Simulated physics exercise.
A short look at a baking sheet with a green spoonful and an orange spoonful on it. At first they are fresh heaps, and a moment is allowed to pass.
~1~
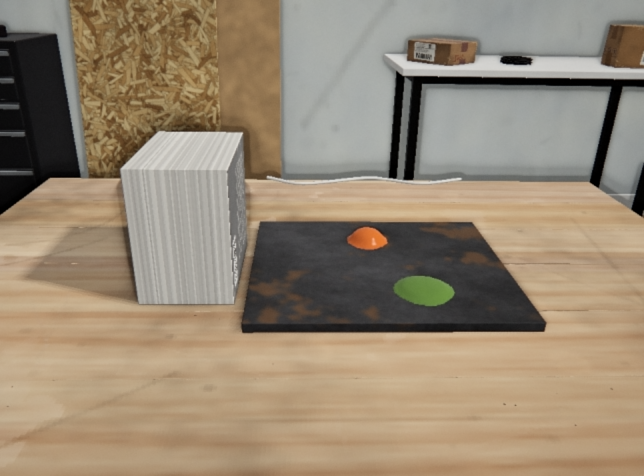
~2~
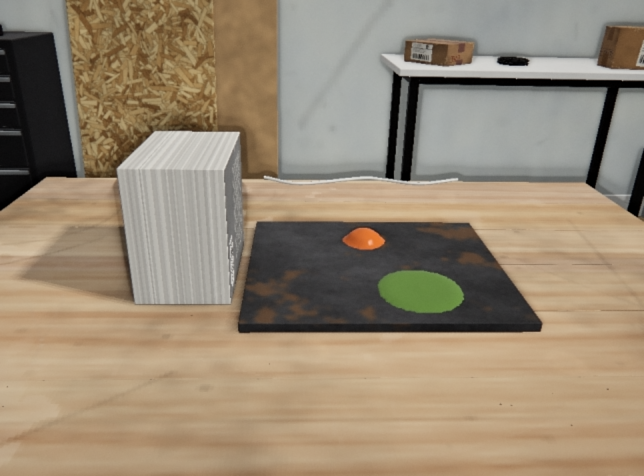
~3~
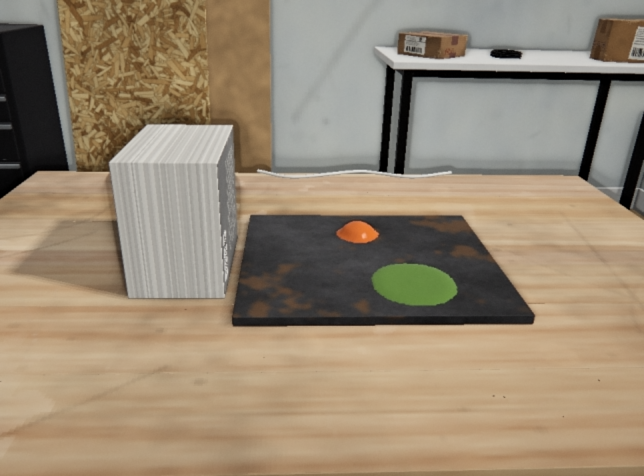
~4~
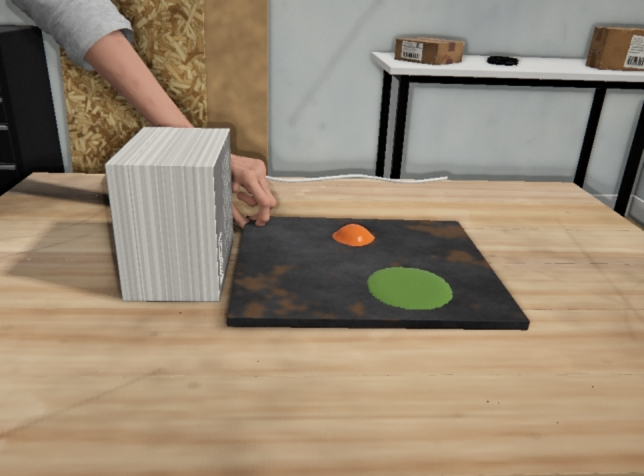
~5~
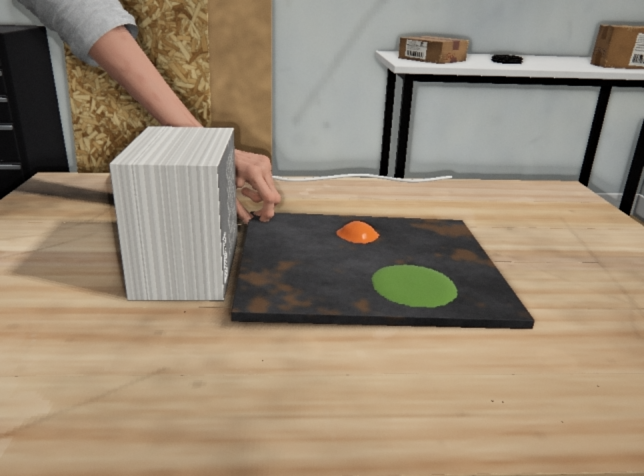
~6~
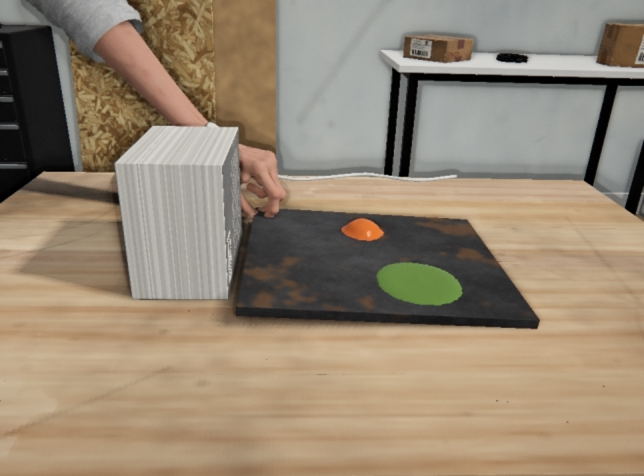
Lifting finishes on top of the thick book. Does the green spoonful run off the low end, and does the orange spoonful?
Note - green spoonful: It leaves the surface; orange spoonful: It does not leave.
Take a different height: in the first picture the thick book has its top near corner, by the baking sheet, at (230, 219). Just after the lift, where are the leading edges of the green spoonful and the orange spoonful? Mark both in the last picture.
(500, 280); (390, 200).
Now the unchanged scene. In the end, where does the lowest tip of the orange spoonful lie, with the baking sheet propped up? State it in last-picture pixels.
About (407, 185).
Next, slope about 33°; the green spoonful is dripping off the low end; the orange spoonful has not moved.
After that, the green spoonful is dripping off the low end; the orange spoonful has not moved.
Finally, slope about 33°; the green spoonful is dripping off the low end; the orange spoonful has not moved.
